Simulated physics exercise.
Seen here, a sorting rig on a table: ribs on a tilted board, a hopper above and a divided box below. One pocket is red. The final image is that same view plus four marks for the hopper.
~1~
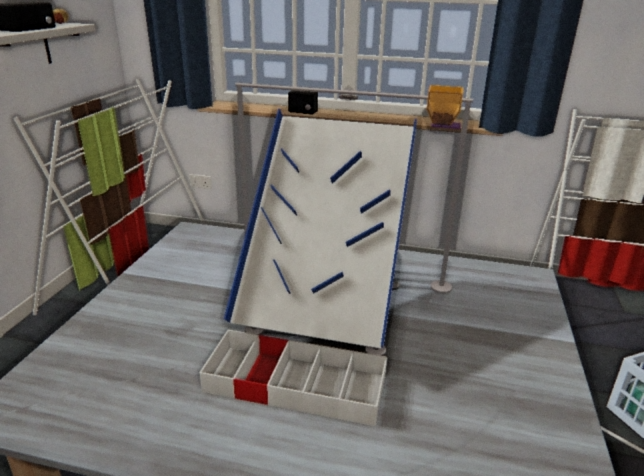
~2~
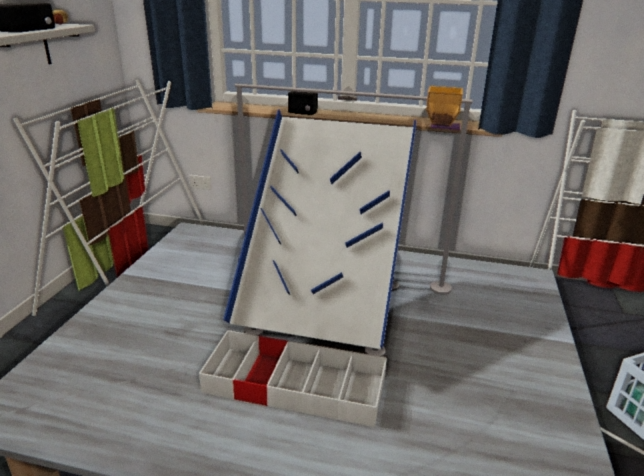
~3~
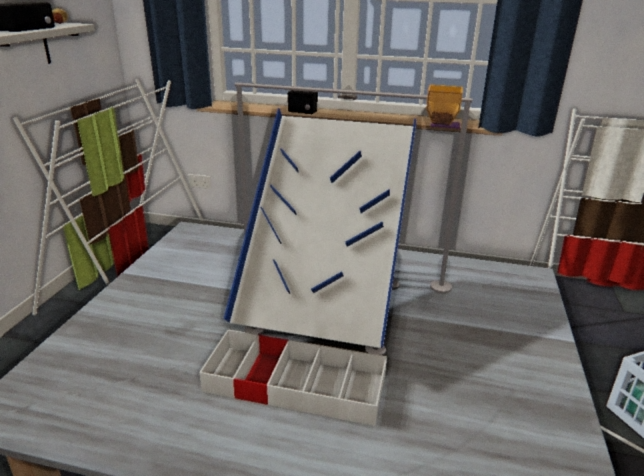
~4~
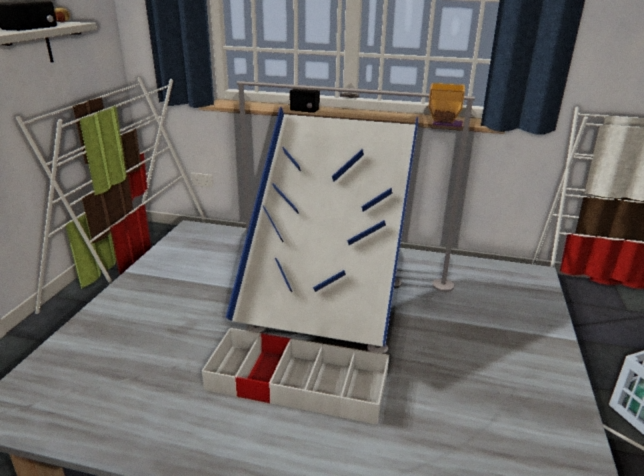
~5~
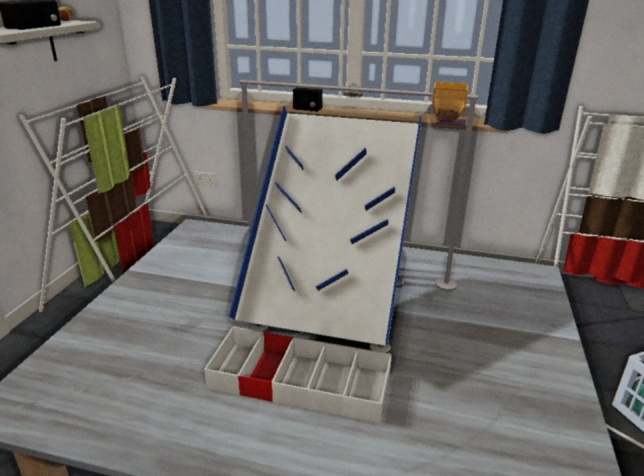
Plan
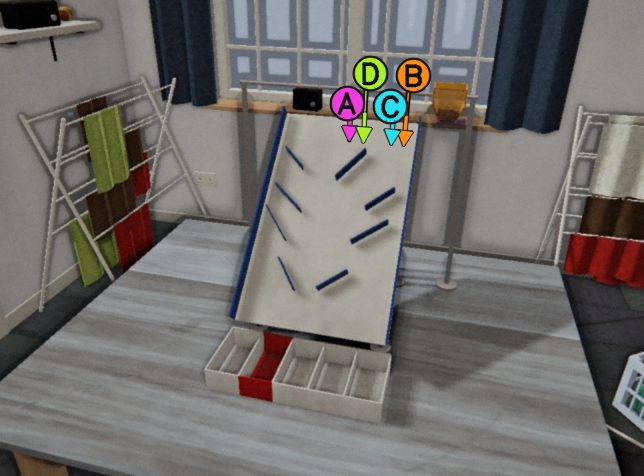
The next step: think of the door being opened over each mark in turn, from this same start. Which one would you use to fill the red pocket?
Go for C.
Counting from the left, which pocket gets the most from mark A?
The third.
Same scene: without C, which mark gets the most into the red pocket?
That is mark B.
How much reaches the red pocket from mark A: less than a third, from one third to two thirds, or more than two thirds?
Less than a third.
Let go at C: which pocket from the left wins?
The second from the left.
On the marked copy, mark A meets the board at (349, 135); mark B meets the board at (404, 140); mark C meets the board at (391, 139); mark D meets the board at (363, 137).
For mark A, a small part in the red pocket, most in other pockets, a small part outside the box.
For mark B, about a quarter in the red pocket, about two thirds in other pockets, a small part outside the box.
For mark C, about half in the red pocket, about half in other pockets, a stray few outside the box.
For mark D, a small part in the red pocket, most in other pockets, a stray few outside the box.
